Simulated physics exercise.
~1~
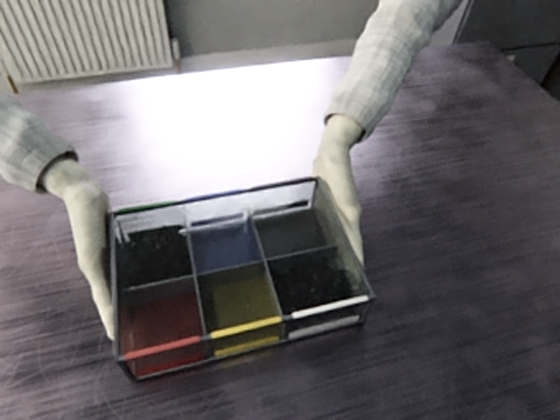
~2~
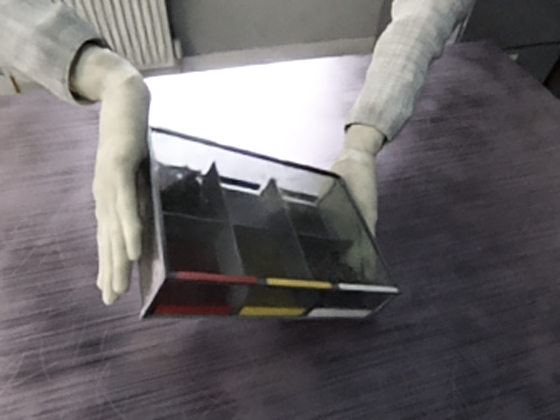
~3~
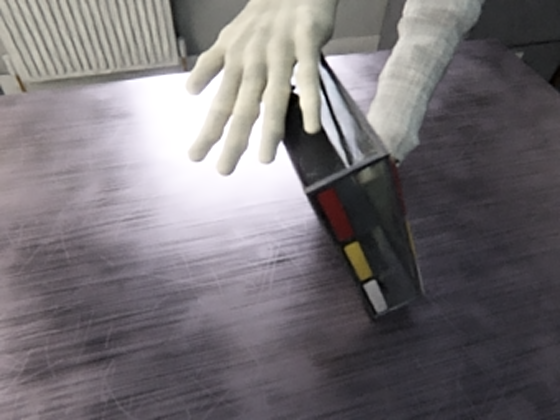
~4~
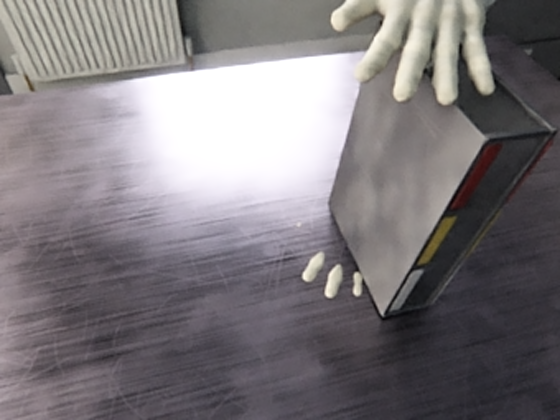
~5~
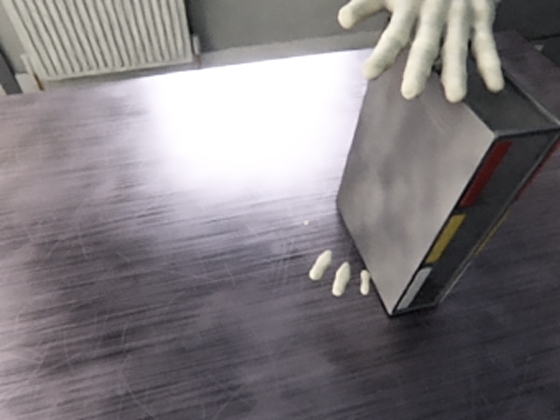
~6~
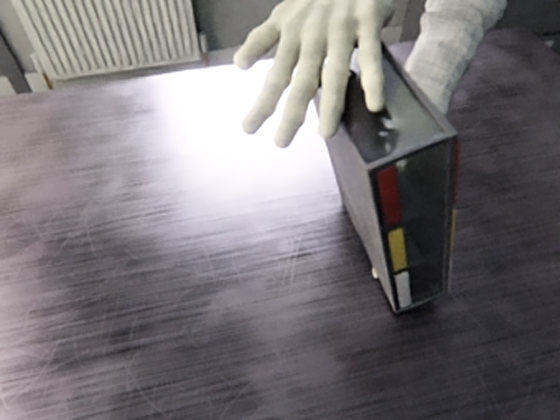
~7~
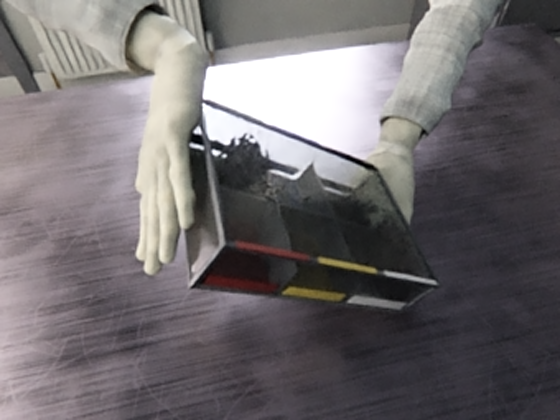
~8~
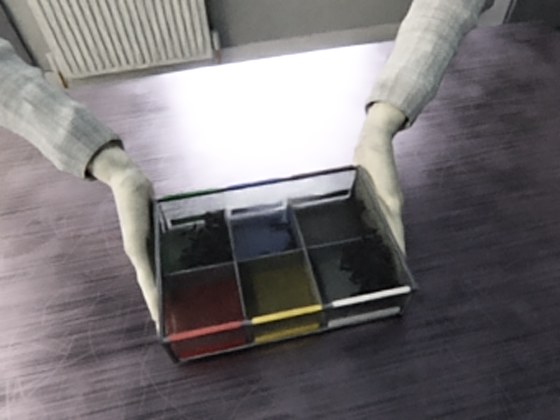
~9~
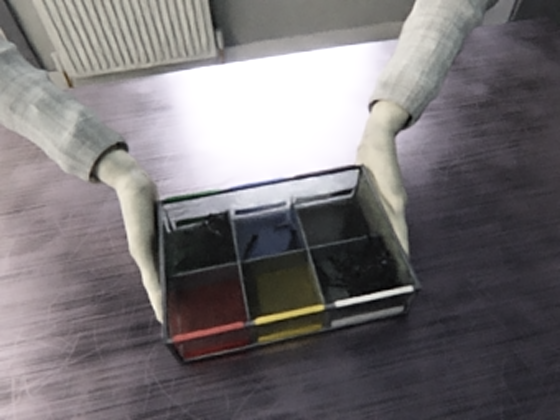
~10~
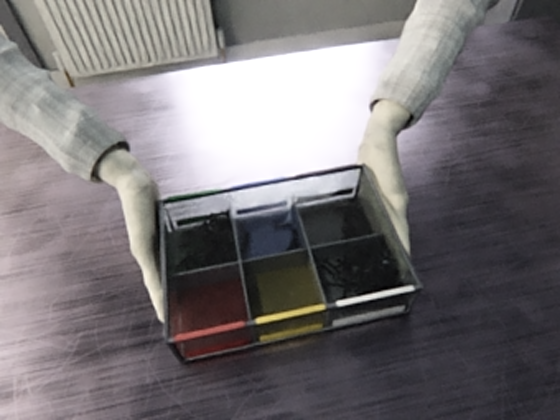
On a dark scratched tabletop near a radiator, two hands tipped a clear-lidded box of small black pieces up onto its right side, paused, then lowered it flat again, leaving dark clusters in the back-left and front-right compartments while the red and yellow ones looked empty.
